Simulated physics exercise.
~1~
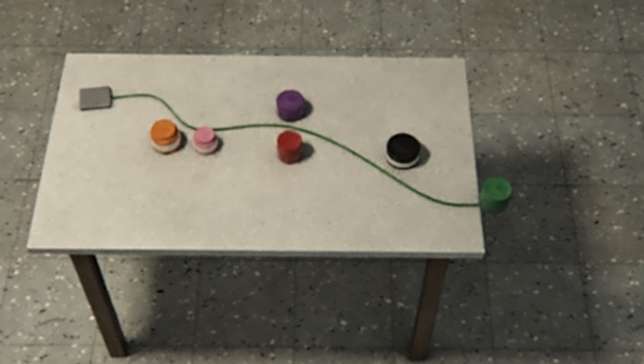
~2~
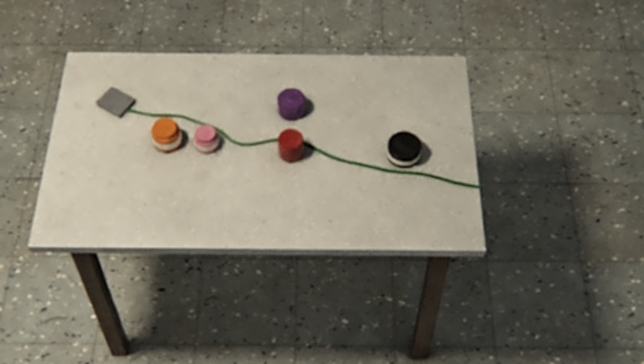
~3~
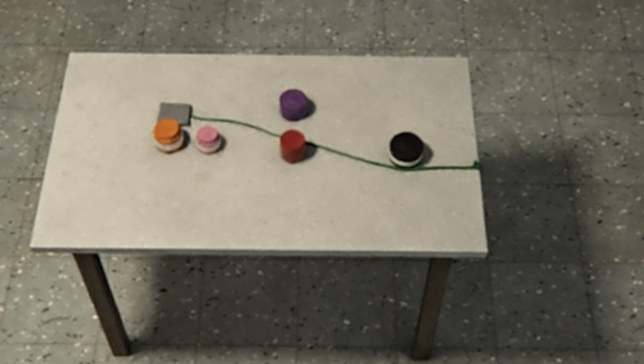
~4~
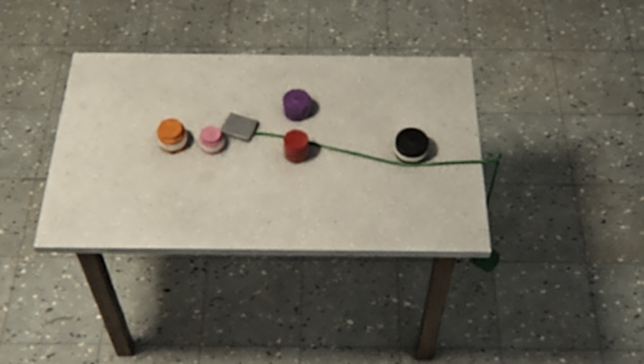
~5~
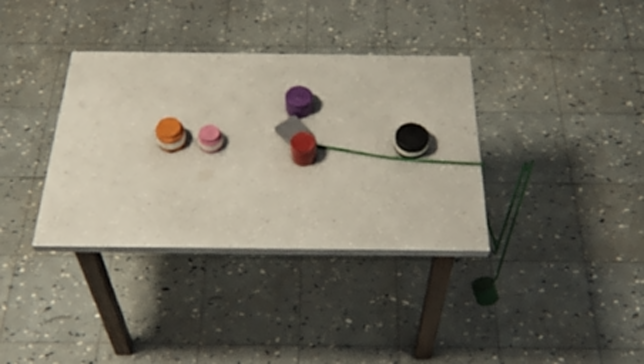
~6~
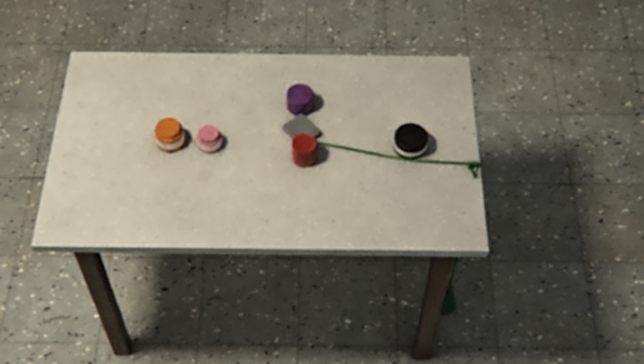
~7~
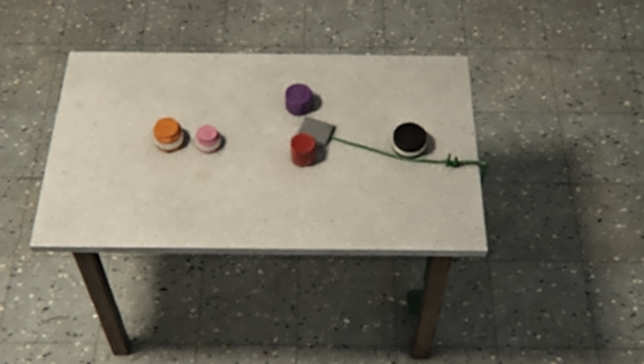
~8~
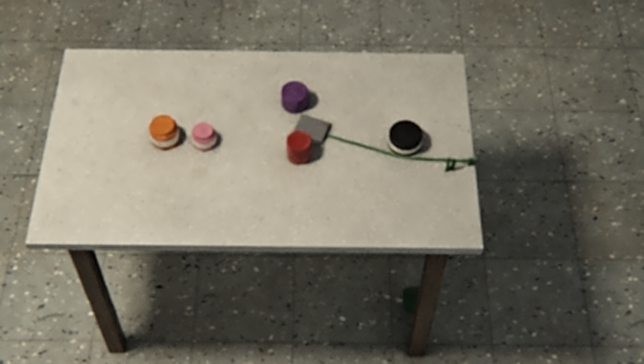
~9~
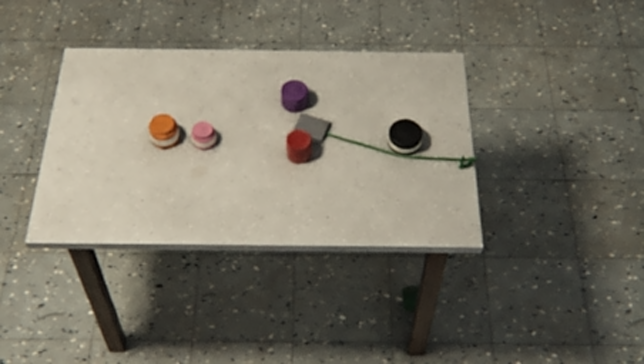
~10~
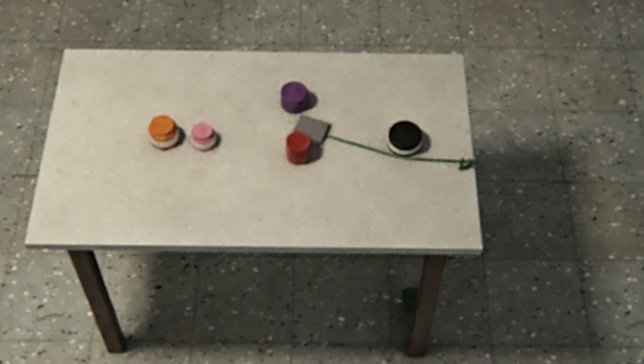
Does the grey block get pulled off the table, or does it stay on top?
It stays on top. The cord drags it to the right, but it comes to rest between the red and purple tubs.
